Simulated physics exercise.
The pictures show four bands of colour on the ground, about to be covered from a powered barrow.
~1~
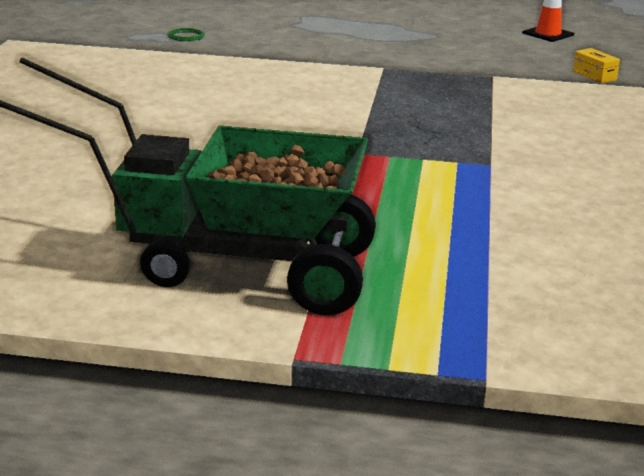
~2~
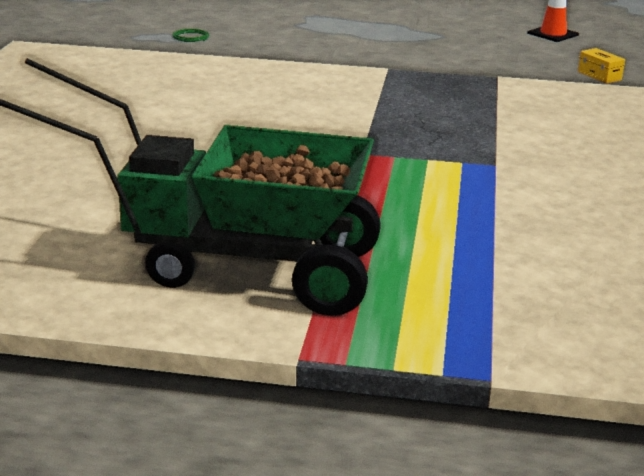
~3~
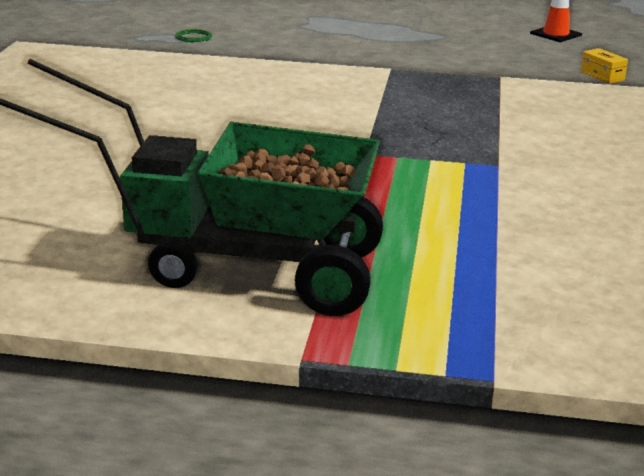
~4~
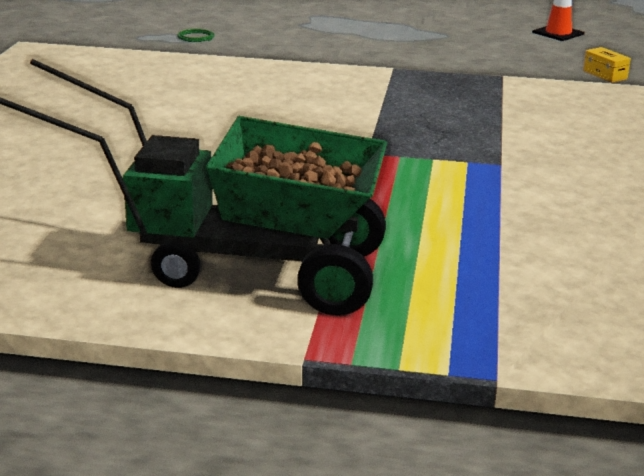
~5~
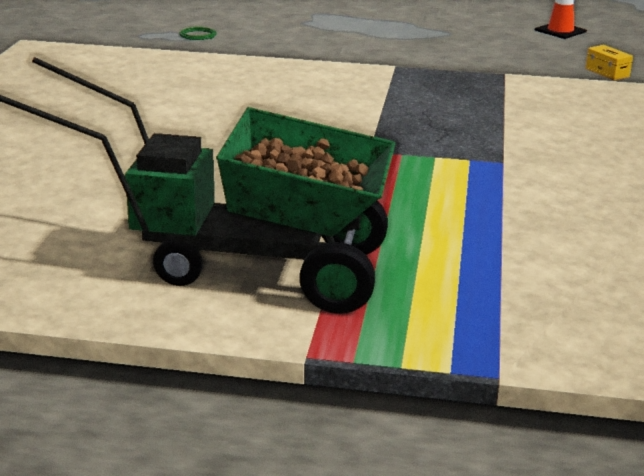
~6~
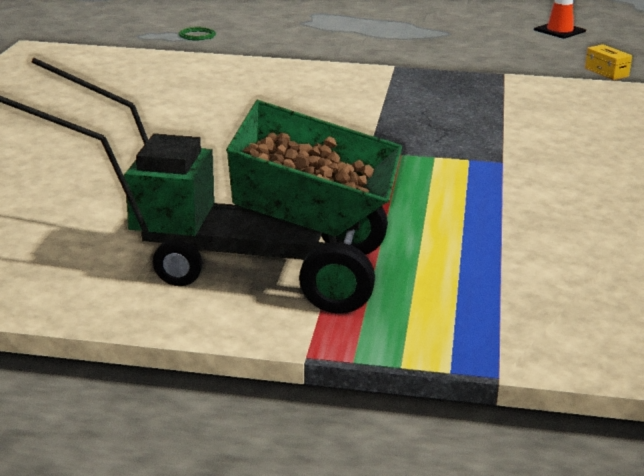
A green powered barrow loaded with brown clods stood beside red, green, yellow and blue strips on the ground, and its skip gradually tilted a little toward the right with the load still inside.
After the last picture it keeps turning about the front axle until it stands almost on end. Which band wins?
Most lies over the blue band.
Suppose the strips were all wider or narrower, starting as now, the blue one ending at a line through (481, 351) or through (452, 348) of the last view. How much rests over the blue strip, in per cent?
About 40 and 20 per cent.
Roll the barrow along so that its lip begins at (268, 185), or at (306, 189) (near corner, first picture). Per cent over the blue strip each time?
Near 10 % and 30 %.
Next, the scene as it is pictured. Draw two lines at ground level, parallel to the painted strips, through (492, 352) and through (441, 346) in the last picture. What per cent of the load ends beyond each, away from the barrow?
Roughly 30 per cent, and 80 per cent.
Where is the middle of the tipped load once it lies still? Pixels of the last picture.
Roughly at (485, 288).
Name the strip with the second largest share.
In second place: The yellow strip.
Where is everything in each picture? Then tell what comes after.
The first picture shows lip of the skip at (350, 193), level; top of the load at (277, 184), clay clods; red strip at (325, 334); green strip at (370, 339); yellow strip at (417, 344); blue strip at (464, 349).
The second picture shows lip of the skip at (356, 193), level; top of the load at (283, 184).
The third picture shows lip of the skip at (362, 195), tipped barely; top of the load at (288, 183).
The fourth picture shows lip of the skip at (370, 196), tipped a little; top of the load at (275, 165).
The fifth picture shows lip of the skip at (379, 197), tipped a little; top of the load at (270, 166).
The sixth picture shows lip of the skip at (387, 201), tipped a little; top of the load at (291, 155); red strip at (337, 332); green strip at (383, 337); yellow strip at (429, 342); blue strip at (476, 347).
Soon after the last picture, skip tipped steeply; all in the skip.
A little later, skip tipped right over; most in the skip; a stray few over the yellow strip; a small part over the blue strip; a stray few falling; a stray few off the paint.
Later still, skip tipped right over; about a quarter in the skip; a small part over the yellow strip; about half over the blue strip; about a quarter off the paint.
At rest, skip tipped right over; about a quarter in the skip; none over the red strip; none over the green strip; a small part over the yellow strip; about half over the blue strip; about a quarter off the paint.
